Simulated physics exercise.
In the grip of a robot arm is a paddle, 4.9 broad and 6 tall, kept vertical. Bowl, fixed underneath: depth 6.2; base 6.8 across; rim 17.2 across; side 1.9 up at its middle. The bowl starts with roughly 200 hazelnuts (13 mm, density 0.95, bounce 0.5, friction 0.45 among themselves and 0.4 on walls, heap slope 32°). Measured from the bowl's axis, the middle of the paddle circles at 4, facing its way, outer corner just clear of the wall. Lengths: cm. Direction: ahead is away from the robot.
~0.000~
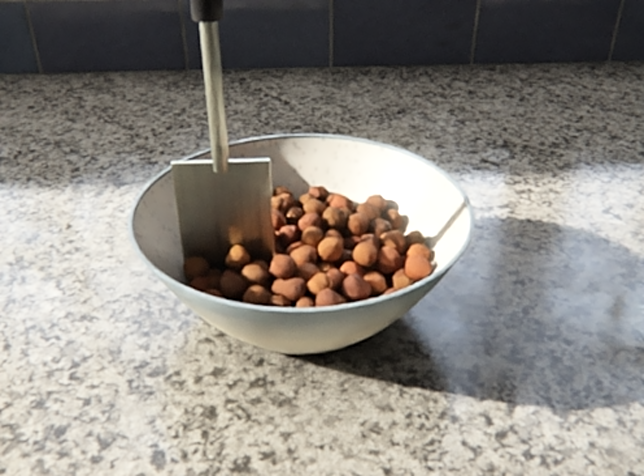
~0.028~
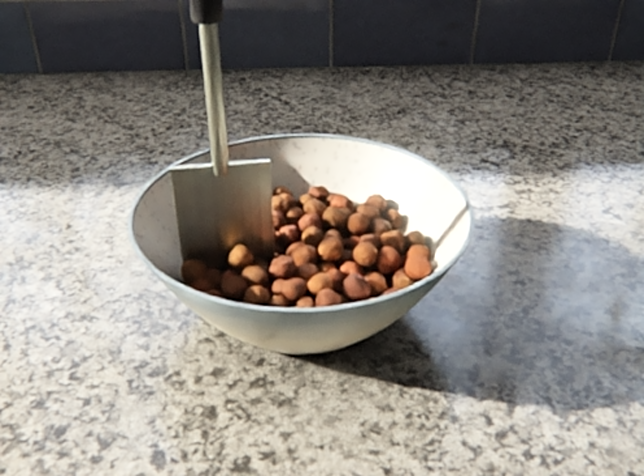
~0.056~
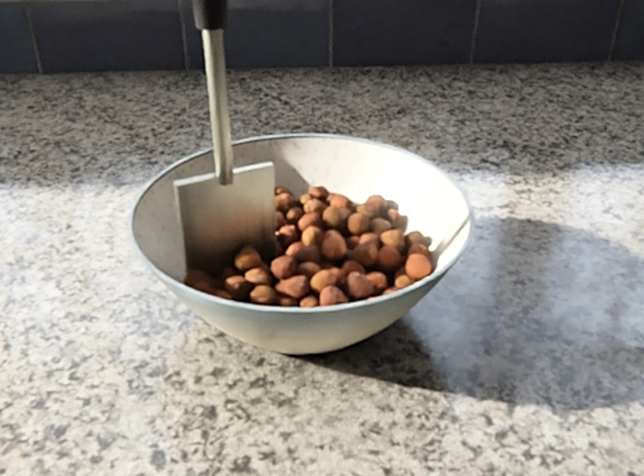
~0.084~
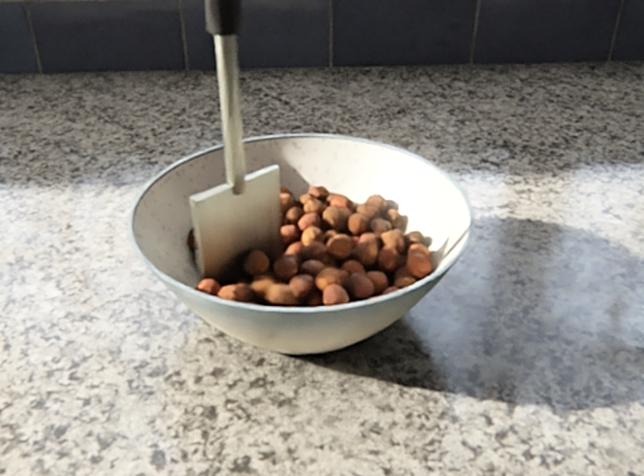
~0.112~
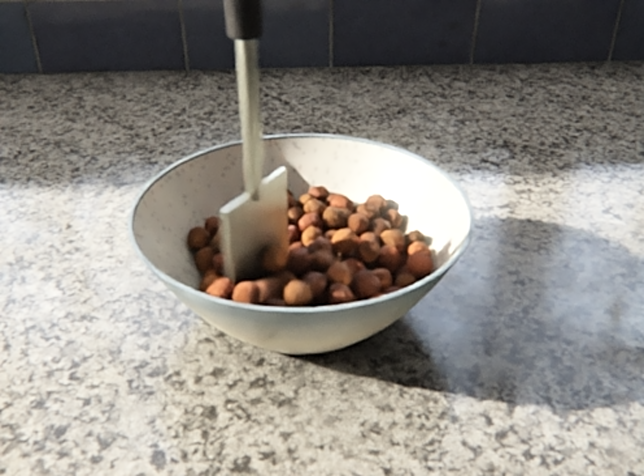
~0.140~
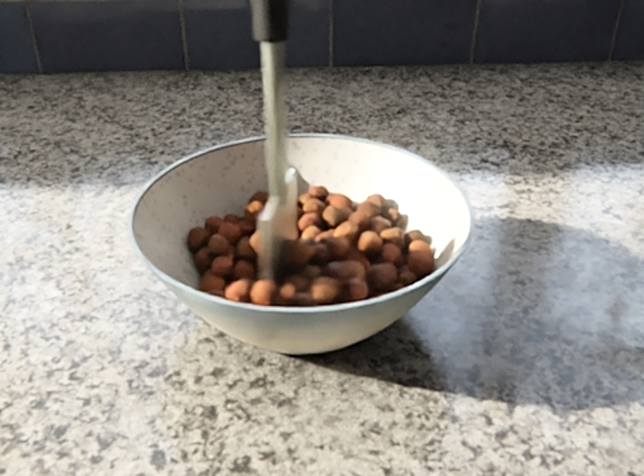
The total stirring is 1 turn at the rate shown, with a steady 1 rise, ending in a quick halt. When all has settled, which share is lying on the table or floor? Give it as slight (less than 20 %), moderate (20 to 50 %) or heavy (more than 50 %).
It is slight.
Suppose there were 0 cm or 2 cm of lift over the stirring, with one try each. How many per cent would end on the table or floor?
It comes to about 20 per cent and about 5 per cent.
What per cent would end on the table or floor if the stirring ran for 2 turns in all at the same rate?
I'd expect some 25 per cent.
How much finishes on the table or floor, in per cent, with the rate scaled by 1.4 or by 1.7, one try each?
First try close to 25, second close to 30, in per cent.
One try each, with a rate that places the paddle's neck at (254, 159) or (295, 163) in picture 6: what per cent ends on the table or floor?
About 5 and 20 per cent.
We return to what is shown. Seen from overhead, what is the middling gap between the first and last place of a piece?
Around 3 cm.
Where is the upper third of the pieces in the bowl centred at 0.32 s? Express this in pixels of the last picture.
About pixel (362, 199).
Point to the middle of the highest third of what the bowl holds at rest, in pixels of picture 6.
Centre, approx.: (272, 275).
By 0.32 s, 183° round, highest piece 7 above the table; 201 in the bowl, 2 in flight or on the tool.
By 0.50 s, 293° round, highest piece 8 above the table; 191 in the bowl, 5 on the table or floor, 7 in flight or on the tool.
By 0.79 s, 0° round, highest piece 6 above the table; 182 in the bowl, 21 on the table or floor.
By 1.49 s, 0° round, highest piece 5 above the table; 182 in the bowl, 21 on the table or floor.
Final count, 182 in the bowl, 21 on the table or floor. That is 10 % on the table or floor.
